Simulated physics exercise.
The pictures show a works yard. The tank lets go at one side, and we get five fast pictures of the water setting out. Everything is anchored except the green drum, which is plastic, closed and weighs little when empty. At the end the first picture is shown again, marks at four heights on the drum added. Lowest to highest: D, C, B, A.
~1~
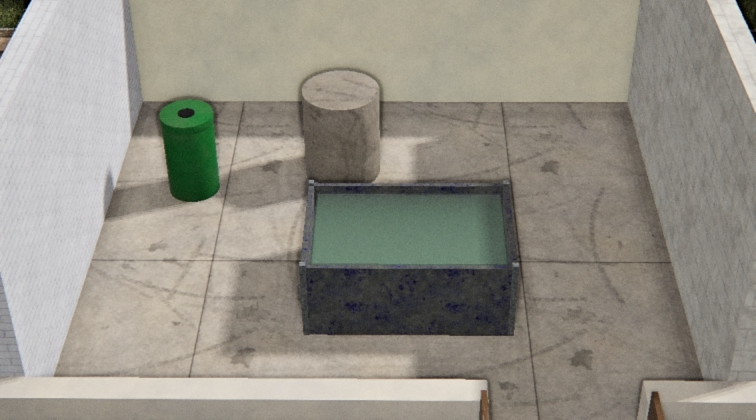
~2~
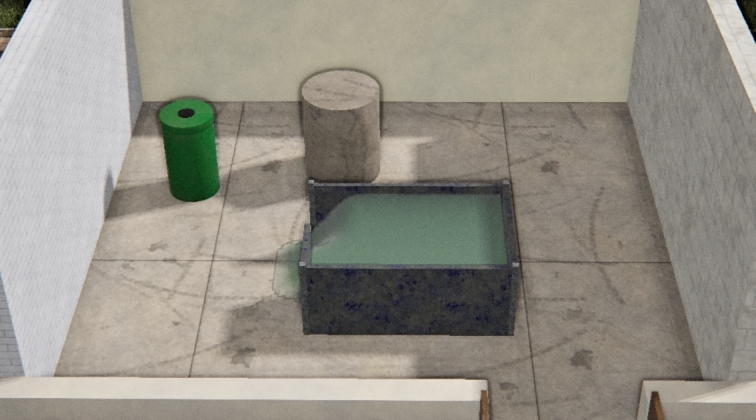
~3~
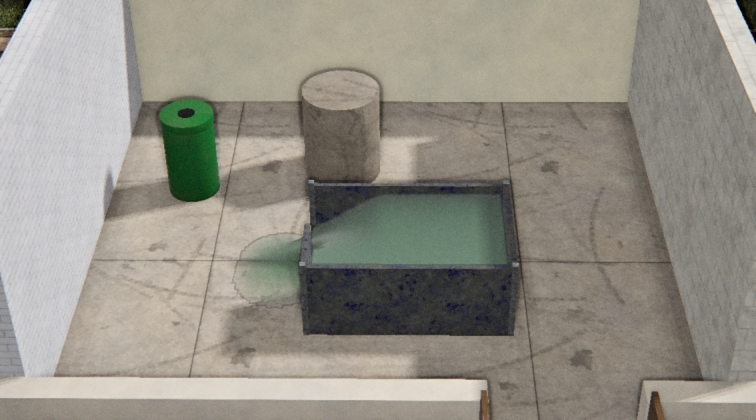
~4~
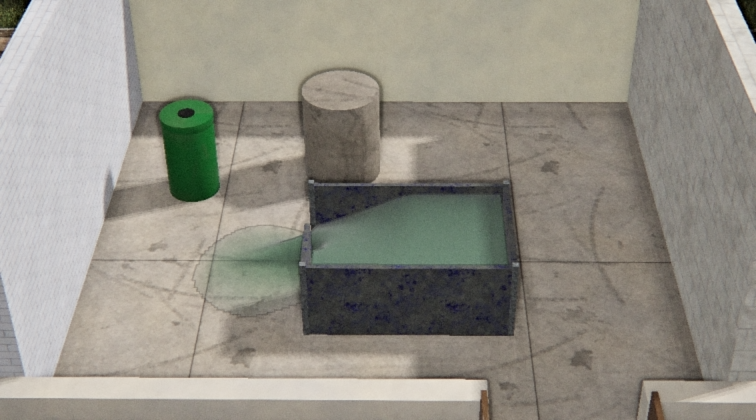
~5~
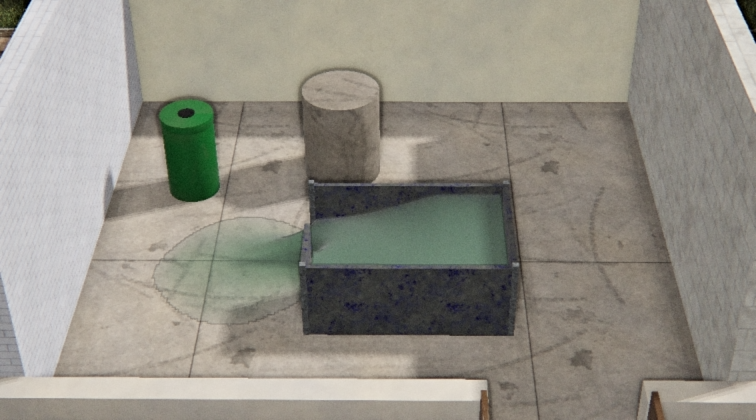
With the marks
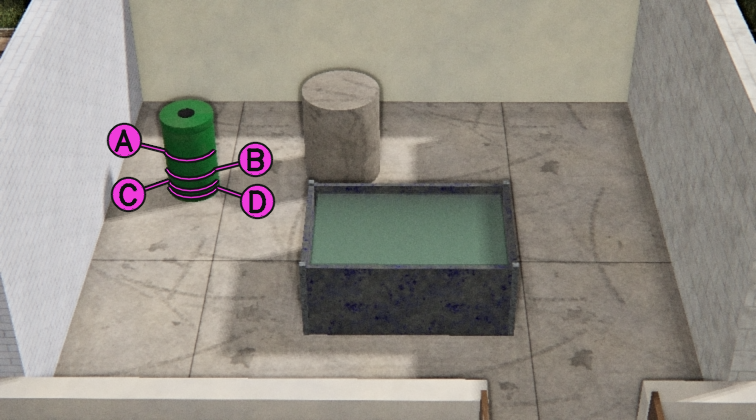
A walled works yard paved with large concrete slabs is seen from above by a still camera. A green drum stands at the left near the pale back wall, a round stone-like block beside it, and a dark, blue-flecked rectangular tank full of greenish water sits at the centre. Water pours through the tank's left side, its surface inside sloping down that way, and a thin greenish puddle spreads leftward across the slabs.
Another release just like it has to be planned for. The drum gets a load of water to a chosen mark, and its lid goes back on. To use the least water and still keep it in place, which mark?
That is mark C.
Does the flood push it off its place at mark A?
No, not at all.
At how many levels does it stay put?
Three of the four.
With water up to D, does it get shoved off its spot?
Yes, it does.
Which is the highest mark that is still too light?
That would be D.
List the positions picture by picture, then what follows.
The first frame shows lid of the green drum at (186, 113); tank full, its middle at (409, 231); open gate at (564, 385).
In the second frame, 1 % of the ground under water, its edge towards the drum at (297, 243).
In the third frame, 2 % of the ground under water, its edge towards the drum at (271, 239).
In the fourth frame, 4 % of the ground under water, its edge towards the drum at (246, 232).
The fifth frame shows lid of the green drum at (186, 113); 7 % of the ground under water, its edge towards the drum at (229, 224).
In magenta, A at (186, 160); B at (188, 179); C at (190, 190); D at (191, 197); from the bottom up D, C, B, A.
For mark A, it does not move.
For mark B, it does not move.
For mark C, it shifts by a finger or two and stays.
For mark D, it is pushed about 5 times its own width away.
